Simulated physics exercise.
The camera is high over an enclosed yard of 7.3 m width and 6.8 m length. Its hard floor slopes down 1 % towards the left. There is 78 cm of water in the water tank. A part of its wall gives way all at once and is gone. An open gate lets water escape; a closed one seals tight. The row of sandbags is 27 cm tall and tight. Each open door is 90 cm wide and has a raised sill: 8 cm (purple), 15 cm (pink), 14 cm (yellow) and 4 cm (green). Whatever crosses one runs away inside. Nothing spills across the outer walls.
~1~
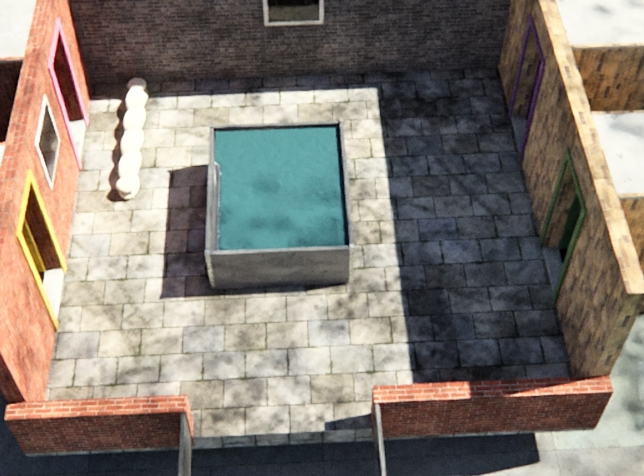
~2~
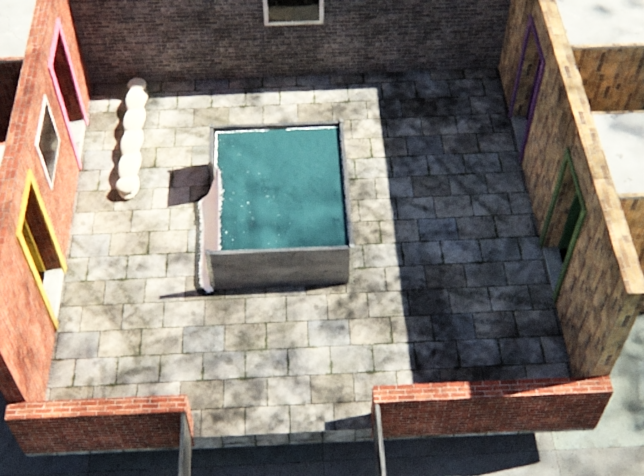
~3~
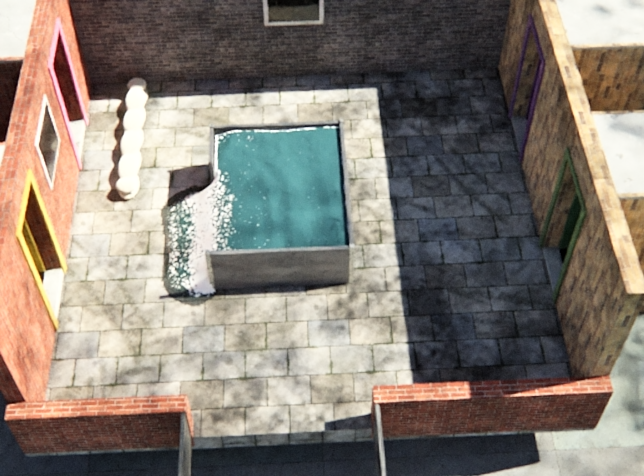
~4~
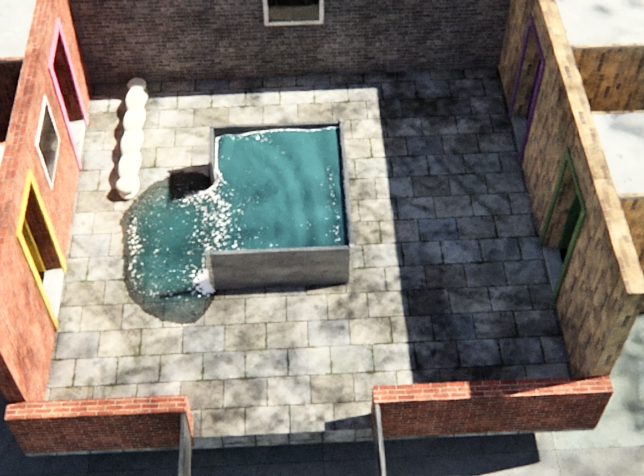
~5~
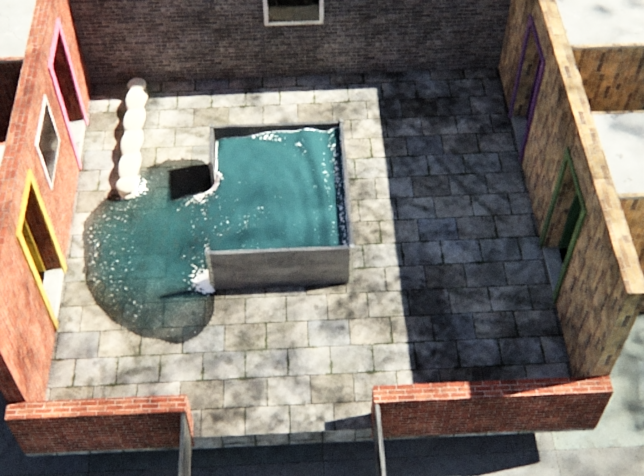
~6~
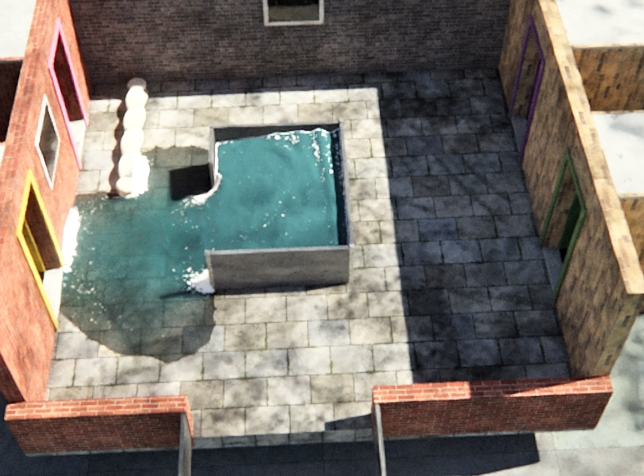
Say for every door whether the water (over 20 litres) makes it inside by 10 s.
The water let in: At the purple door it stays under the limit; at the pink door it goes over the limit; at the yellow door it goes over the limit; at the green door it exceeds the limit.
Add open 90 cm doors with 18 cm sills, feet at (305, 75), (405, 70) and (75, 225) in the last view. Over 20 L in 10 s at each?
In that order: Not over, below, past it.
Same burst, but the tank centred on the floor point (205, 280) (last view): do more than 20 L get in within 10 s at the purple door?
Against that limit: Purple under.
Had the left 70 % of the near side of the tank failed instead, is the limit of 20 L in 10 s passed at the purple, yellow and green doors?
Then: Purple not over, yellow below, green not over.
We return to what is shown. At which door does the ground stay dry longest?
It is the purple one.
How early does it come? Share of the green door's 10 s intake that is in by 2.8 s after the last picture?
Some 0 per cent by then.
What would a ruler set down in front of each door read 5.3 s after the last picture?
In cm: Purple 0, pink 23, yellow 16, green 10.
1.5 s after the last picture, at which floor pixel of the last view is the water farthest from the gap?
At about (92, 88).
Then, 0.7 s after the last picture water covers 20 % of the floor and is deepest (54 cm) near (80, 248); purple door not reached, pink door 6 cm at the sill, 0 L in, yellow door 41 cm at the sill, 76 L in, green door not reached.
Then, 1.5 s after the last picture water covers 30 % of the floor and is deepest (60 cm) near (42, 428); purple door not reached, pink door 11 cm at the sill, 0 L in, yellow door 39 cm at the sill, 236 L in, green door not reached.
Then, 2.8 s after the last picture water covers 45 % of the floor and is deepest (40 cm) near (122, 86); purple door not reached, pink door 15 cm at the sill, 0 L in, yellow door 26 cm at the sill, 370 L in, green door not reached.
Then, 5.3 s after the last picture water covers 85 % of the floor and is deepest (24 cm) near (71, 230); purple door not reached, pink door 23 cm at the sill, 77 L in, yellow door 16 cm at the sill, 424 L in, green door 10 cm at the sill, 8 L in.
Then, 9.3 s after the last picture water covers 95 % of the floor and is deepest (12 cm) near (42, 428); purple door 6 cm at the sill, 0 L in, pink door 11 cm at the sill, 104 L in, yellow door 12 cm at the sill, 430 L in, green door 6 cm at the sill, 51 L in.
